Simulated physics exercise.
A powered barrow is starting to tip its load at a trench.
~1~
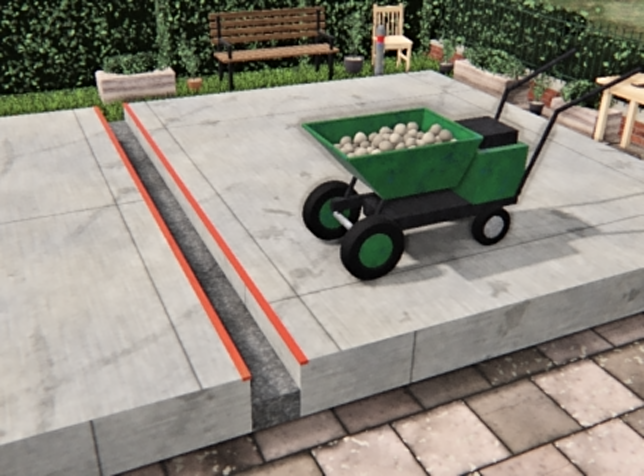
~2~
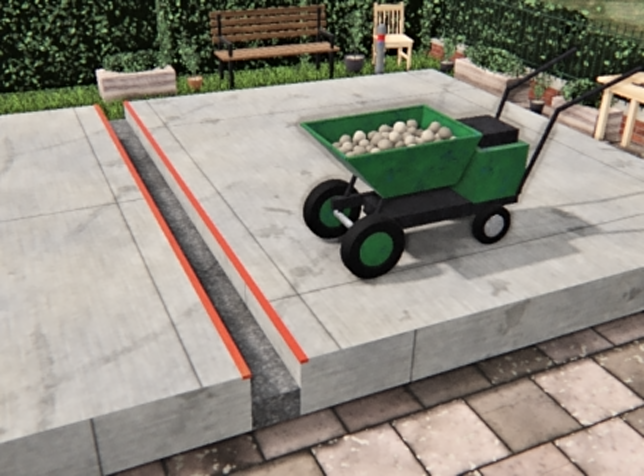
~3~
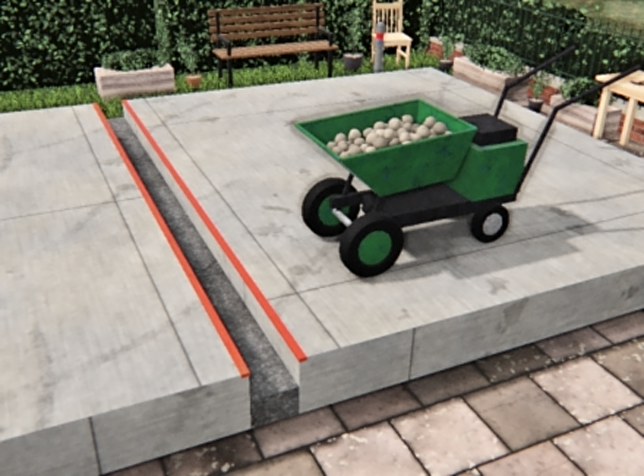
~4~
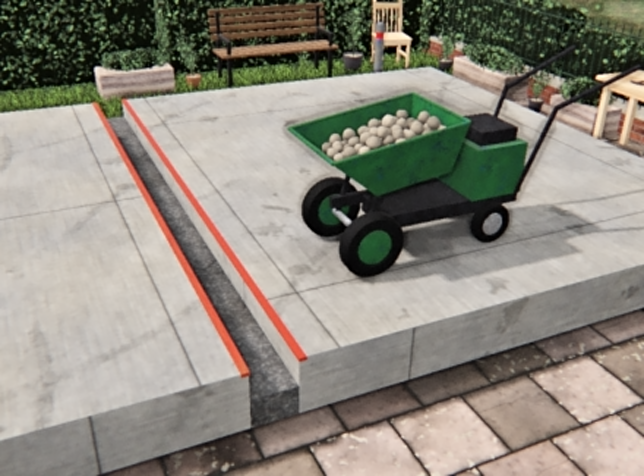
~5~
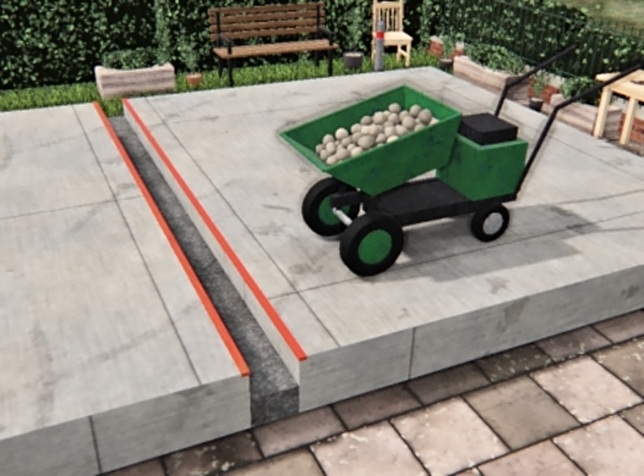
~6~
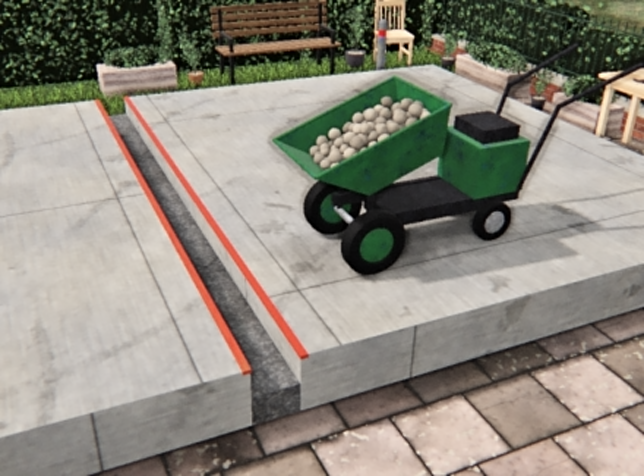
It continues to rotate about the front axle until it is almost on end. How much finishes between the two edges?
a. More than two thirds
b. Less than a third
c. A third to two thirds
a, more than two thirds.
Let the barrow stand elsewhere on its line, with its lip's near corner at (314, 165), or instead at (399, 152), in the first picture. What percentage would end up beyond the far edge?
About 50 % and 0 %.
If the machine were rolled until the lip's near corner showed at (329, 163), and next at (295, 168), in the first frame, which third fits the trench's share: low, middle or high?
Lab note - position 1: Beyond two thirds; position 2: Under a third.
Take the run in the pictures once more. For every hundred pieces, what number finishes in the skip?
Some 5 in a hundred.
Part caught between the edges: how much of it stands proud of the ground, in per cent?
About 25 per cent.
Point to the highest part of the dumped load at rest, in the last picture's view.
The topmost point rests at roughly pixel (233, 262) in the last view.
Just after the last frame, skip tipped steeply; every one in the skip.
A moment on, skip tipped steeply; the larger part in the skip; just a few short of the trench; about a tenth in or heaped over the trench; just a few falling.
Further on, skip tipped right over; about a tenth in the skip; about a tenth short of the trench; the larger part in or heaped over the trench; about a tenth beyond it.
When it is over, skip tipped right over; about a tenth in the skip; about a tenth short of the trench; the larger part in or heaped over the trench; about a tenth beyond it.
